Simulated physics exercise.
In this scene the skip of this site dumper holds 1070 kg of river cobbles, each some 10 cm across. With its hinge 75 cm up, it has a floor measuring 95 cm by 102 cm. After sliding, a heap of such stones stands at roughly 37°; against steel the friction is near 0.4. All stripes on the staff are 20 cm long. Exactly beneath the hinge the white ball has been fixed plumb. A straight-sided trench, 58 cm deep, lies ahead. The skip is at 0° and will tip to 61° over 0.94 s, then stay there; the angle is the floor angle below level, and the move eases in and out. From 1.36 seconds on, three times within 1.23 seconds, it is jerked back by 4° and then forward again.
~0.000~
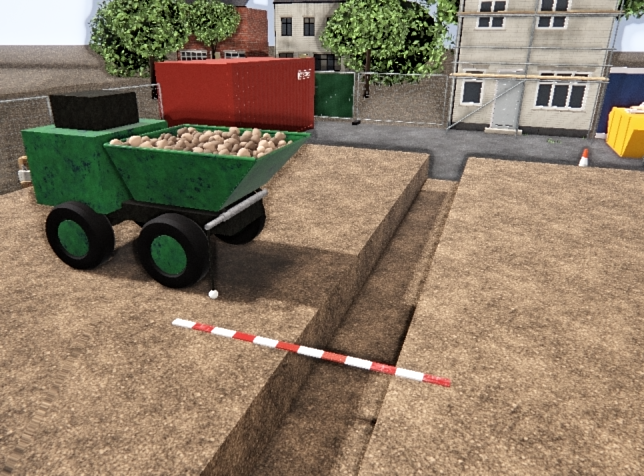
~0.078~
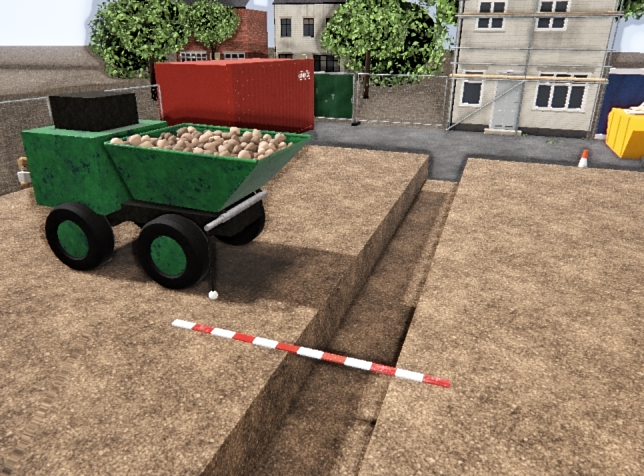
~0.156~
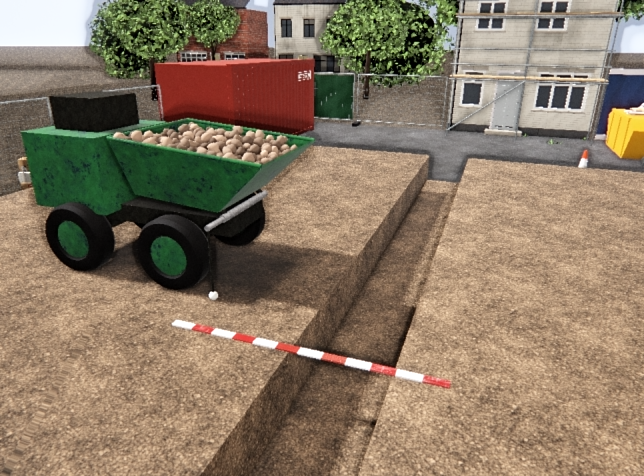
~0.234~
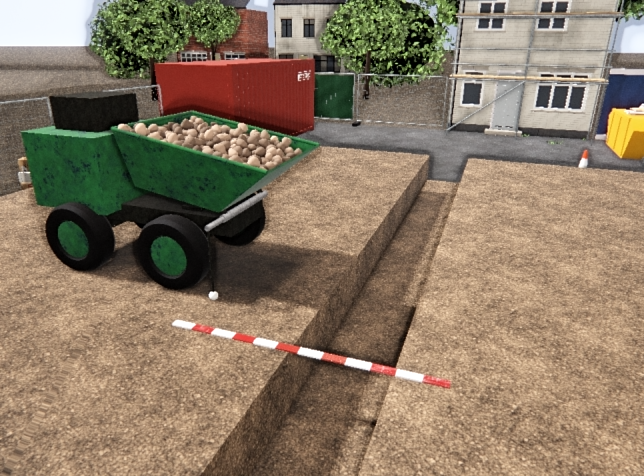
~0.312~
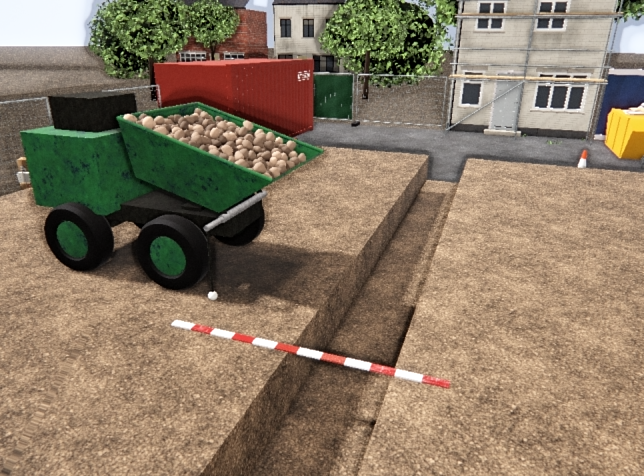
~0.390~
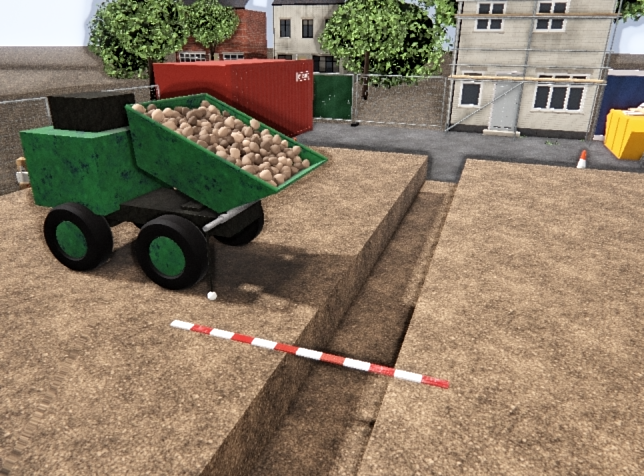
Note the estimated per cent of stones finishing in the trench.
Estimate: 100 per cent.
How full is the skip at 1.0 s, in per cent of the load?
Around 90 per cent, still inside.
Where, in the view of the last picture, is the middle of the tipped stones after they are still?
(369, 326).
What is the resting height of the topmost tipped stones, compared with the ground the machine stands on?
Roughly 10 cm above the ground.
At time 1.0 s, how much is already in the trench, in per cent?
Something like 5 in a hundred.
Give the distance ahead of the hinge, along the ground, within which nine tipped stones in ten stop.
Some 180 cm out from the hinge.
After 0.7 s the floor is at 51°; 100 % in the skip; the foremost stones are at (299, 207).
After 1.0 s the floor is at 61°; 91 % in the skip, 5 % short of the trench, 4 % in the trench; the foremost stones are at (349, 256).
After 3.0 s the floor is at 61°; 16 % in the skip, 4 % short of the trench, 79 % in the trench; the foremost stones are at (434, 327).
After 5.9 s the floor is at 61°; 0 % in the skip, 2 % short of the trench, 98 % in the trench; the foremost stones are at (434, 327).
